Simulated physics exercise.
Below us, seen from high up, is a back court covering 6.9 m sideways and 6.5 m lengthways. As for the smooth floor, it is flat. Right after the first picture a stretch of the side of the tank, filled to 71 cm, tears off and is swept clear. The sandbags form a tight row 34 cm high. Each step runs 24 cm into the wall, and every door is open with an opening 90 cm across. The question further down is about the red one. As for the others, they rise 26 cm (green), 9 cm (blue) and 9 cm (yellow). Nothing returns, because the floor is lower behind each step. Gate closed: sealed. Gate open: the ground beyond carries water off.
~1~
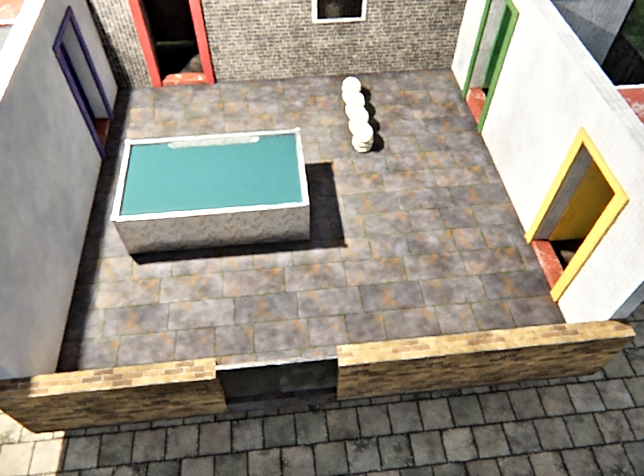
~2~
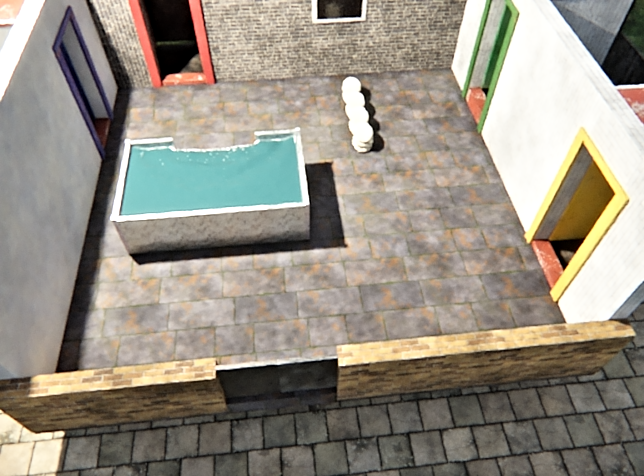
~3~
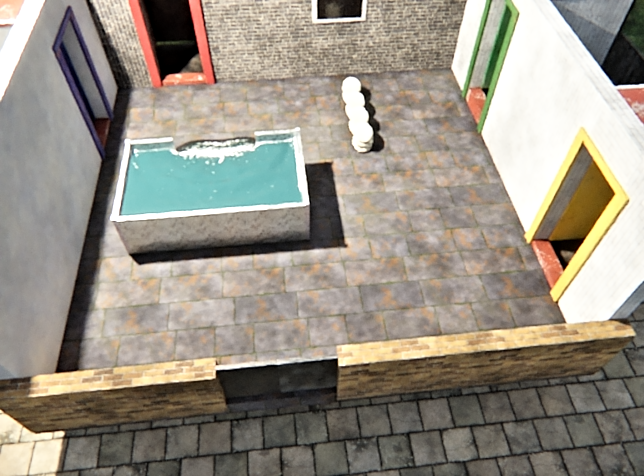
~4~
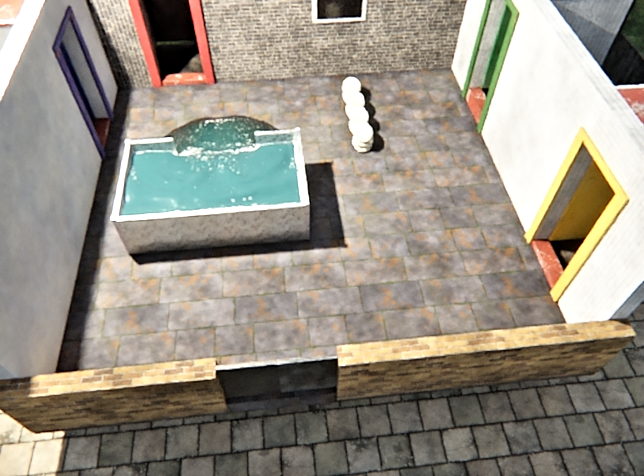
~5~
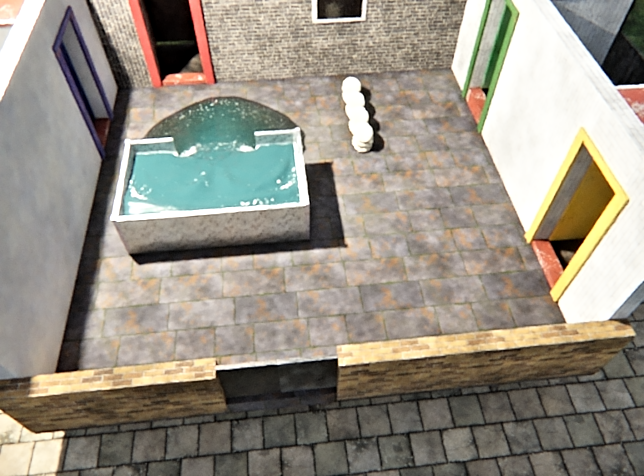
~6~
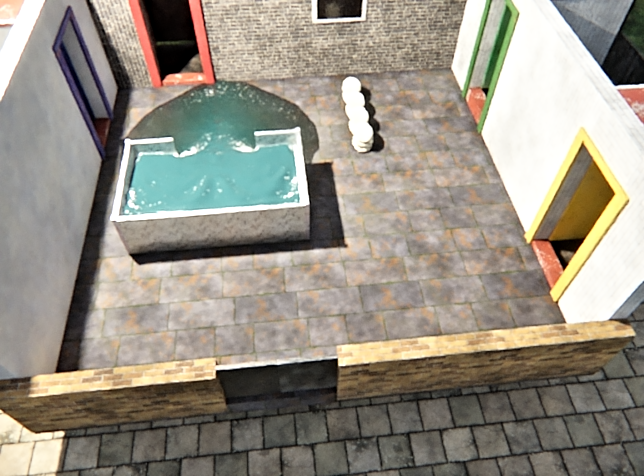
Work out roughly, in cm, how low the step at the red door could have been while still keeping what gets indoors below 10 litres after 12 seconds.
No lower than about 32 cm.
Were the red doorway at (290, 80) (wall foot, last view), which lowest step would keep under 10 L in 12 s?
24 cm.
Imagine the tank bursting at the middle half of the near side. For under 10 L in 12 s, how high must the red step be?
If so: Around 8.5 cm.
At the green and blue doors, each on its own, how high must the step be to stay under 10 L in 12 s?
You'd want about 9.0 centimetres at green and about 10.5 centimetres at blue.
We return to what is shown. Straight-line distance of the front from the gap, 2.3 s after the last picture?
Close to 5.4 metres, I'd say.
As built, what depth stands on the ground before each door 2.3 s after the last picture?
Lab note, cm: Green 10; red 23; blue 13; yellow 0.
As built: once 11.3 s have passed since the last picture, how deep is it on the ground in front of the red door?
It works out to about 6.5 centimetres deep.
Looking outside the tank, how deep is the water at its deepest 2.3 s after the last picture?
Up to some 28 centimetres, I'd say.
Then, 0.7 s after the last picture water covers 25 % of the floor, deepest (39 cm) near (226, 82); 17 cm at the red door, 57 litres in over its 9 cm step.
Then, 2.3 s after the last picture water covers 35 % of the floor, deepest (28 cm) near (118, 88); 23 cm at the red door, 259 litres in over its 9 cm step.
Then, 11.3 s after the last picture water covers 95 % of the floor, deepest (10 cm) near (260, 248); 7 cm at the red door, 410 litres in over its 9 cm step.
At the red door as built, the water peaked near 29 cm, 1.3 s after the last picture.
Run again over the same 12 s with other heights there, 25 litres in over 28.5 cm, 0 litres over 38.5 cm. The limit of 10 litres is kept from about 32 cm up.
